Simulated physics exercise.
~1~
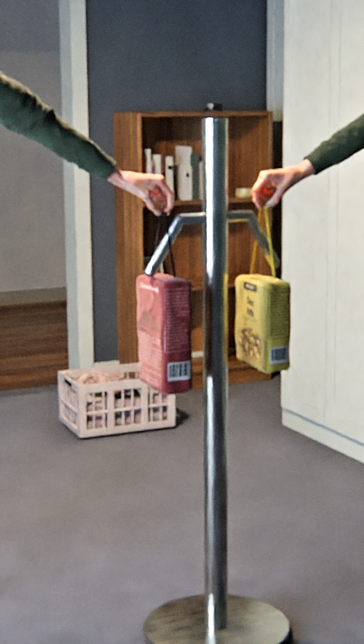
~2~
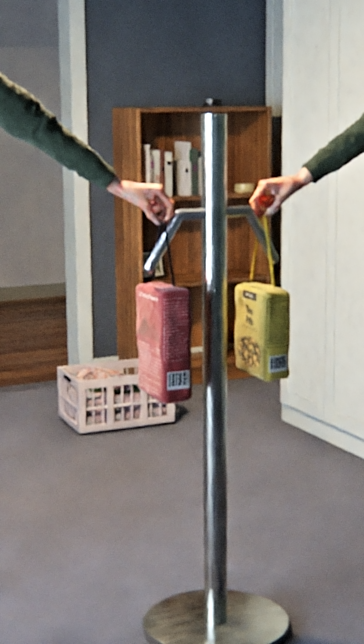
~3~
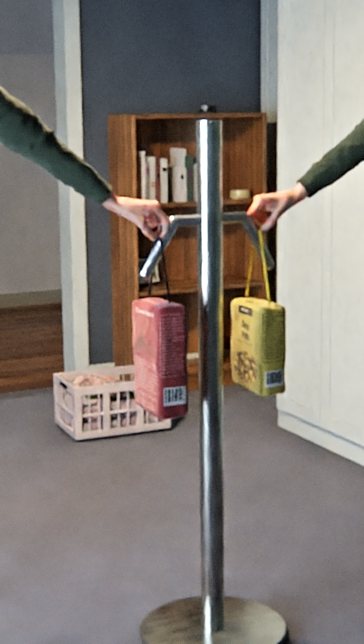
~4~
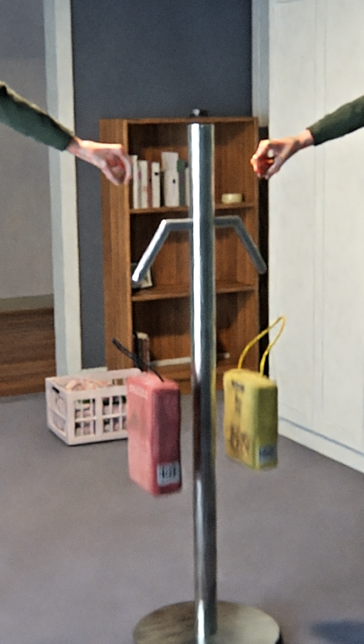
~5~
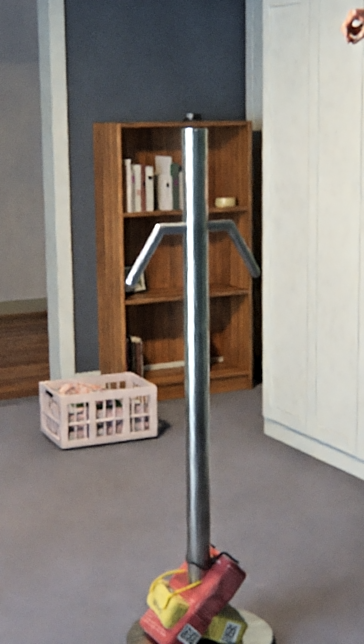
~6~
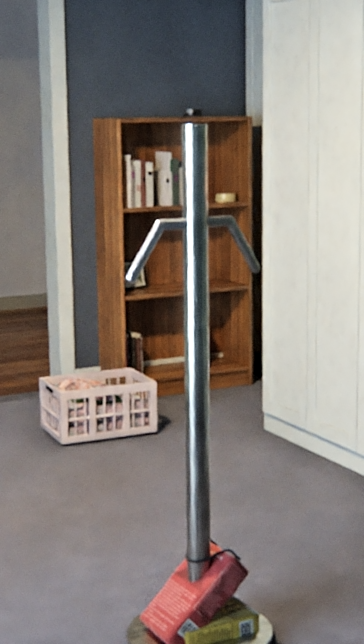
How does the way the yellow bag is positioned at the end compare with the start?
At the start the yellow bag hangs upright from a hand, but by the end it is lying on its side at the foot of the stand.
